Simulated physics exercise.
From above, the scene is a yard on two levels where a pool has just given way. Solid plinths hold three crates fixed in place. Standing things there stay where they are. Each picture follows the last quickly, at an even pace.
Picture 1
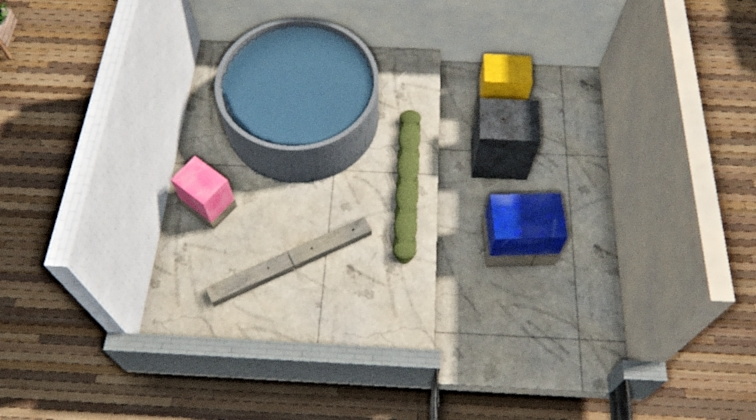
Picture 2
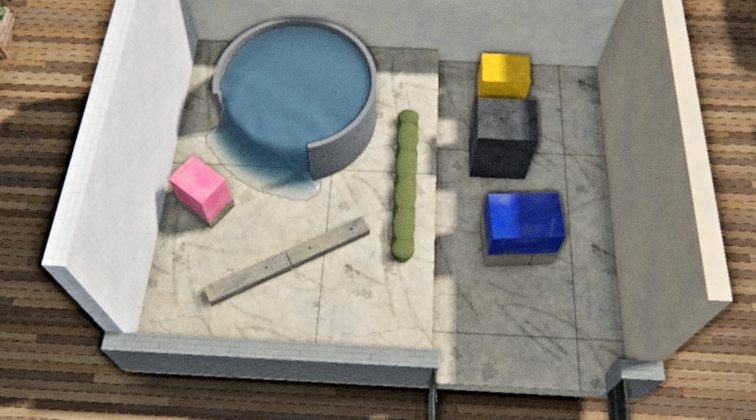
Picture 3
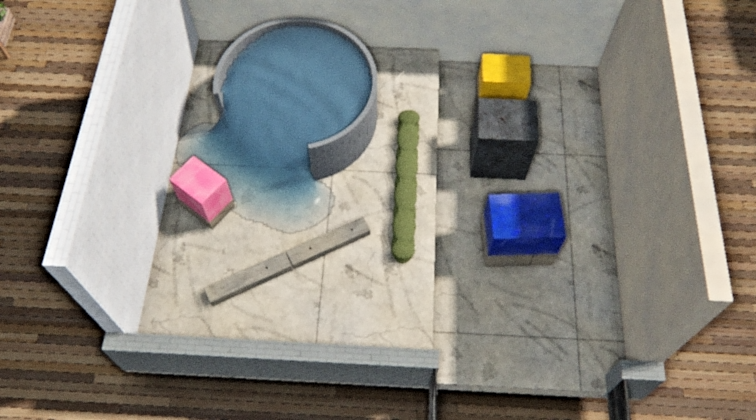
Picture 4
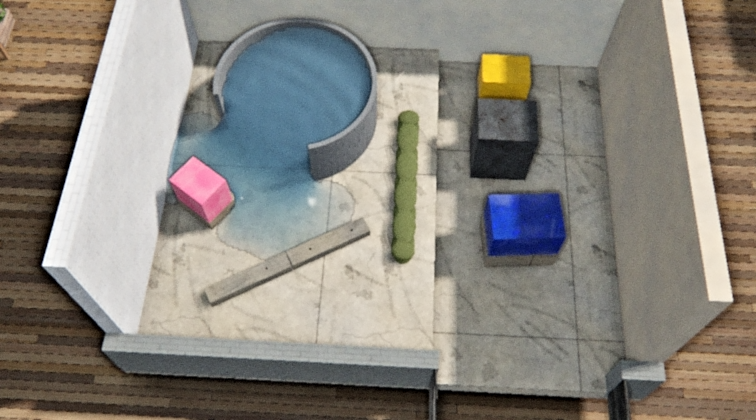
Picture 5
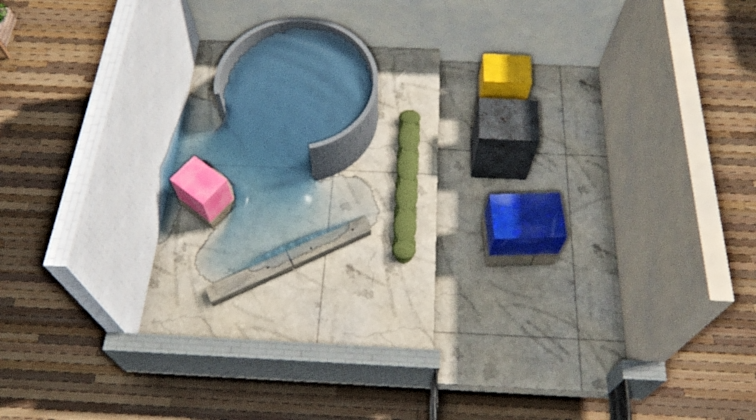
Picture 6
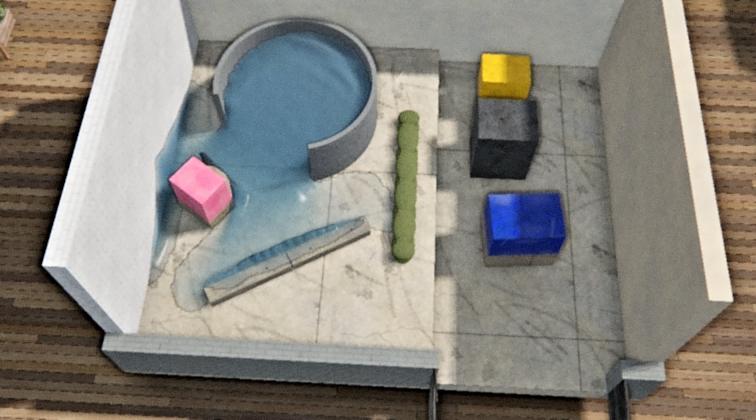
Water bursts through the lower-left side of a round grey-walled pool in a walled, paved yard seen from above. A pink block sits below the pool, with a low grey beam and a green hedge nearby, while yellow, black and blue blocks line the right side. The water spreads around the pink block, reaches the beam and left wall, then runs past the beam's left end as the camera stays essentially still.
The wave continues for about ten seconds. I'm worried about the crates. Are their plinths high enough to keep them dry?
Well, the blue crate will stay dry, the yellow crate will stay dry, the pink crate will get wet.
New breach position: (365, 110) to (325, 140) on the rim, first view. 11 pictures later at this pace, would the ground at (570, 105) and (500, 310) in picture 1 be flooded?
Note, points in order: Unreached; soaked.
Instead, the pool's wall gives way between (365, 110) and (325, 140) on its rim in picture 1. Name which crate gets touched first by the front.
My pick is the blue crate.
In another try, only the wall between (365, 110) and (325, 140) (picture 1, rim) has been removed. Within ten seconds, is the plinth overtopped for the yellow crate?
Note: Yellow crate stays out of reach.
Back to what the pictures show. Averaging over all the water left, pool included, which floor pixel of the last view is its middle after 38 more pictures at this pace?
At about (335, 175).
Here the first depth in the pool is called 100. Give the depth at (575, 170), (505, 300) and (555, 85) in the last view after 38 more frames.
In order: About 4, 6 and 6 in a hundred.
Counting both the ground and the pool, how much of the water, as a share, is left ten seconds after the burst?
Some 90 per cent.
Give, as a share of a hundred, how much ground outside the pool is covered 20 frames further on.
Close to 70 percent, by my reckoning.
A moment on, water covers 35 % of the floor; the blue crate not reached, the yellow crate not reached, the pink crate water round its plinth.
Next, water covers 45 % of the floor; the blue crate not reached, the yellow crate not reached, the pink crate water round its plinth.
Then, water covers 70 % of the floor; the blue crate water round its plinth, the yellow crate water round its plinth, the pink crate water round its plinth.
Later, water covers 90 % of the floor; the blue crate water round its plinth, the yellow crate water round its plinth, the pink crate water round its plinth.
In the end, water covers 90 % of the floor; the blue crate stayed above the water, the yellow crate stayed above the water, the pink crate was topped.
